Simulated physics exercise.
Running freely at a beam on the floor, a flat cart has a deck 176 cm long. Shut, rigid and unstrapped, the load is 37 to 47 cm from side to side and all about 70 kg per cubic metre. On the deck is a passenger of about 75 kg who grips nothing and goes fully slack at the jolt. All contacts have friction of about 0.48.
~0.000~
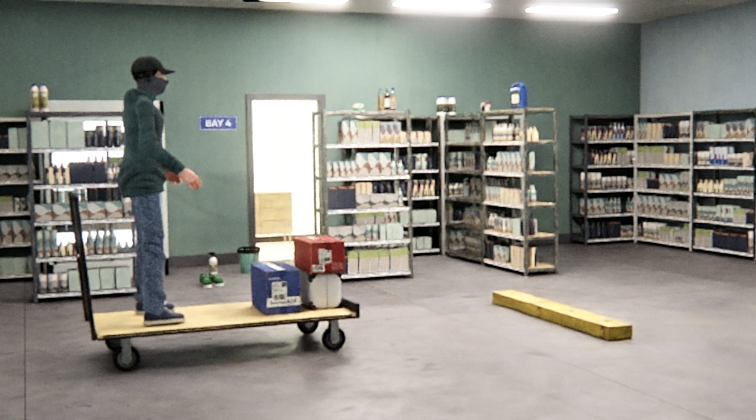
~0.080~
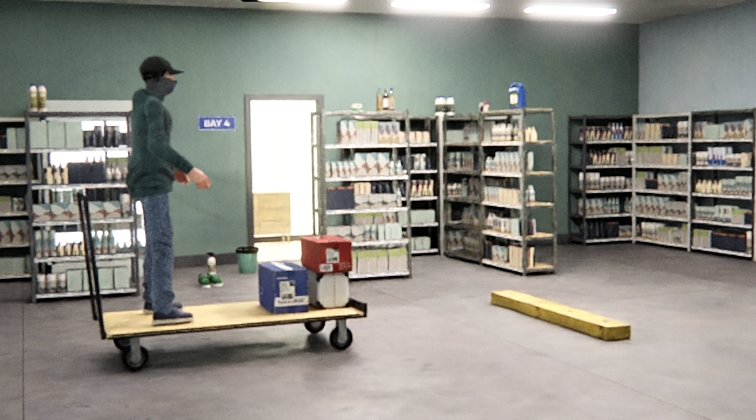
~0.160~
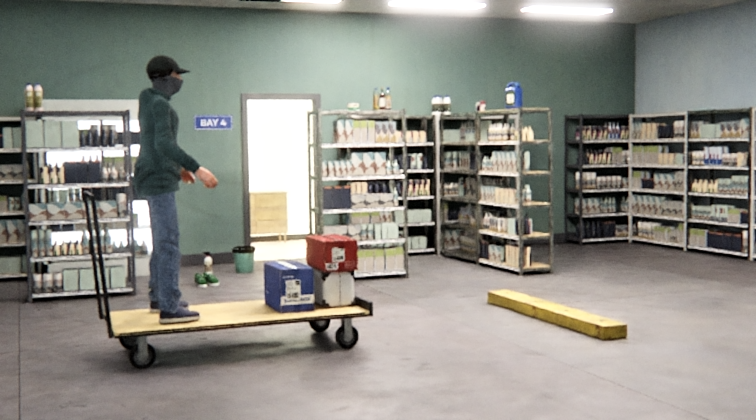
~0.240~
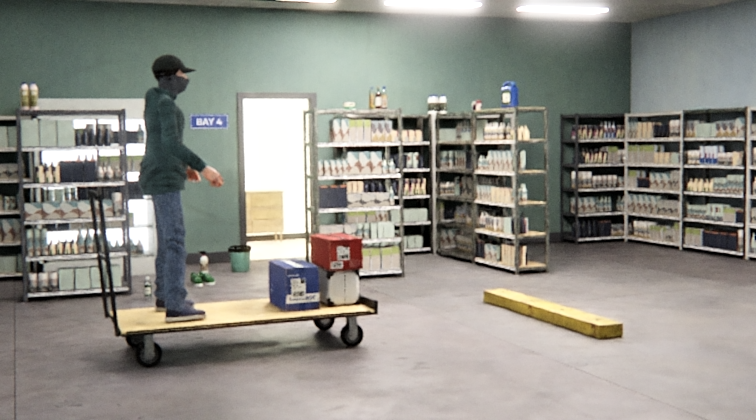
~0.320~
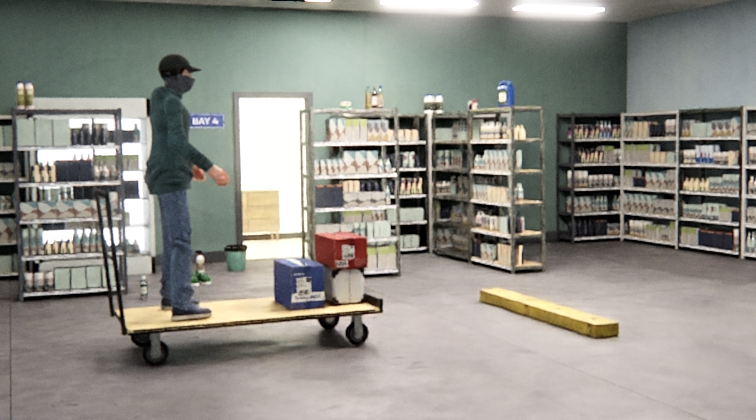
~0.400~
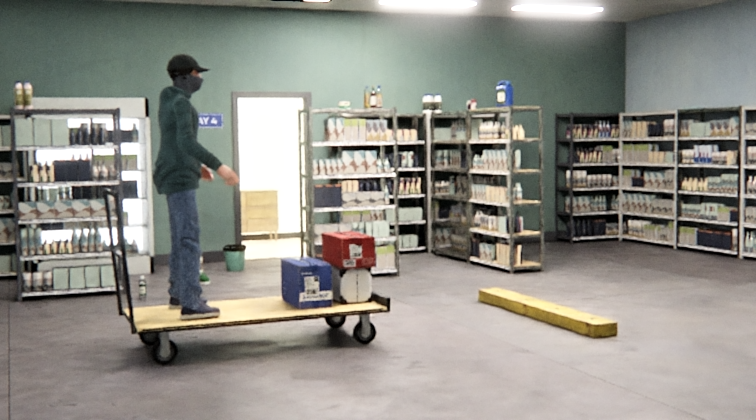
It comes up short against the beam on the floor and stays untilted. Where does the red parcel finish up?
It is still on the deck.
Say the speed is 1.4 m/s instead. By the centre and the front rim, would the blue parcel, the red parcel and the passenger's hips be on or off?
In that case the blue item would stay put, the red item would go over and the hips would stay put.
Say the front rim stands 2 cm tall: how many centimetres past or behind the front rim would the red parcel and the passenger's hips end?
The red item would stop 10 cm behind the front rim, and the hips 110 cm behind it.
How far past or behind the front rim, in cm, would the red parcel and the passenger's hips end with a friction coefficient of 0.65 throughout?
Result: Red item 10 short of the rim; hips 120 short of it too.
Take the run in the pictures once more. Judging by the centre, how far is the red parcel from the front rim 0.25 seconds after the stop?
Roughly 10 cm short of the front rim.
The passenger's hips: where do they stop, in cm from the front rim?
They settle some 110 centimetres behind the rim.
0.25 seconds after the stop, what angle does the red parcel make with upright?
Its tilt is about 0°.
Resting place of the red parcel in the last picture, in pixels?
Roughly at (528, 239).
Impact comes at 2.14 s.
After 2.69 s the red parcel is 10 cm behind the rim, tilted 0°, near (528, 239) in the last picture's view.
After 3.14 s the red parcel is 10 cm behind the rim, tilted 0°, near (528, 239) in the last picture's view.
When all is still (3.3 s), nothing is past the rim; behind it, white suitcase, blue parcel, red parcel and the passenger's hips.
